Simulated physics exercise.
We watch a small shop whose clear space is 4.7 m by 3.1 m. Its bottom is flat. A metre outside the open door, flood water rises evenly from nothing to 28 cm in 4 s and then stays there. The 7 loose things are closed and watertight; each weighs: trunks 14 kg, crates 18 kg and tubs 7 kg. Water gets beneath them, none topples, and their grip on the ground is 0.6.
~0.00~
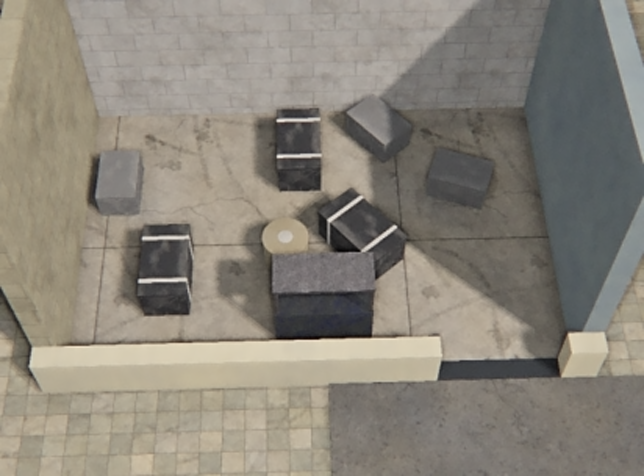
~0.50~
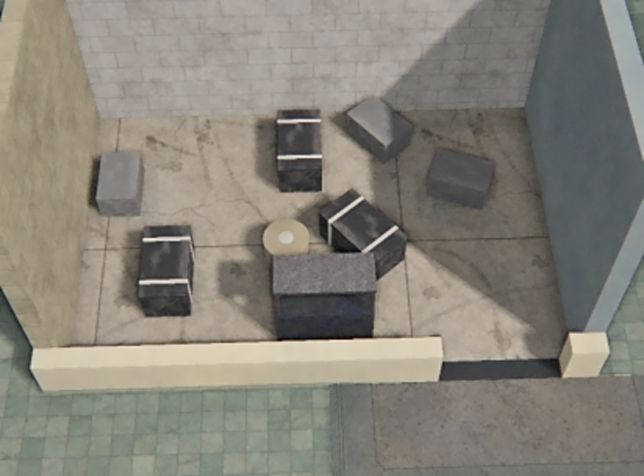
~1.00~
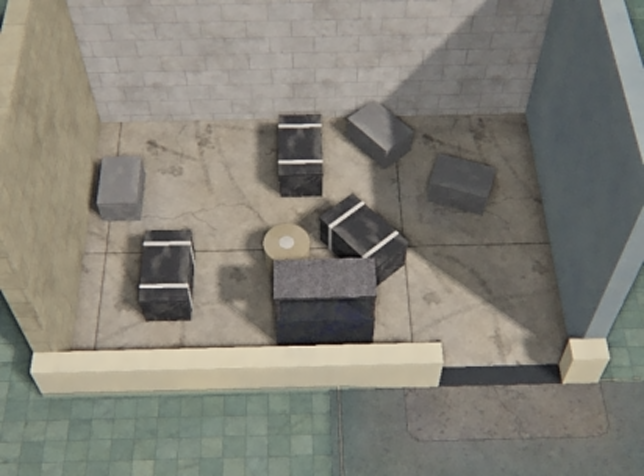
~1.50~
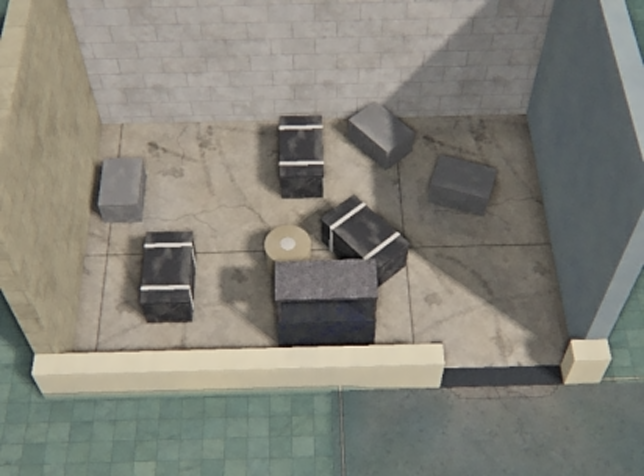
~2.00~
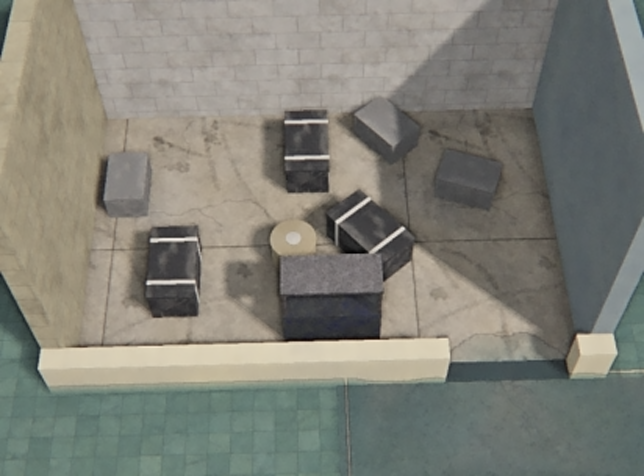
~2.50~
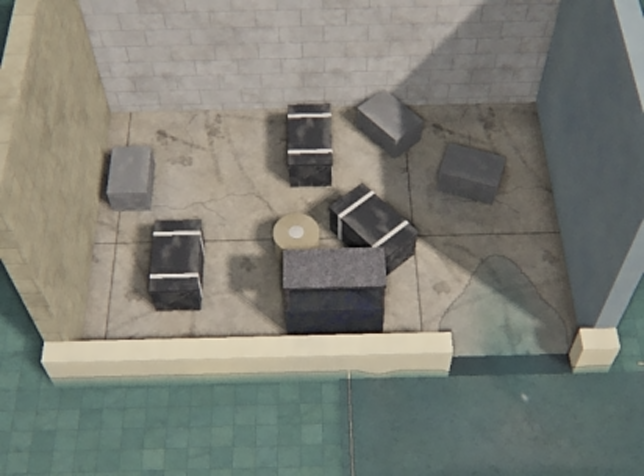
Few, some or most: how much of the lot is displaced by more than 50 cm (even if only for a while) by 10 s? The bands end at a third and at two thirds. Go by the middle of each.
That comes to two thirds or more.
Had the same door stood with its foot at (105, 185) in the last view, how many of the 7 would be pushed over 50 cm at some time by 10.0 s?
Then 7.
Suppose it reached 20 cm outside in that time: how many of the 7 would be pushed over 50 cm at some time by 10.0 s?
In that case 4 of them.
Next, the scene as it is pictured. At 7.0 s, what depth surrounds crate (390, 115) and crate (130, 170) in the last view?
About 8 and 3 cm.
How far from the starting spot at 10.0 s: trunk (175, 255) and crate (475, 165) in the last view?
In turn: 50 cm, 350 cm.
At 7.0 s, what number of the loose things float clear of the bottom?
4 of them.
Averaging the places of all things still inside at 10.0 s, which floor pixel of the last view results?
Around (185, 269).
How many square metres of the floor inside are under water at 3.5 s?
Roughly 3.5 m2.
After 3.5 s 0 of 7 are over 50 cm from their spots; 0 afloat.
After 4.5 s 0 of 7 are over 50 cm from their spots; 0 afloat.
After 7.0 s 4 of 7 are over 50 cm from their spots; 4 afloat.
After 10.0 s 6 of 7 are over 50 cm from their spots, and 6 have been at some point; 6 afloat.
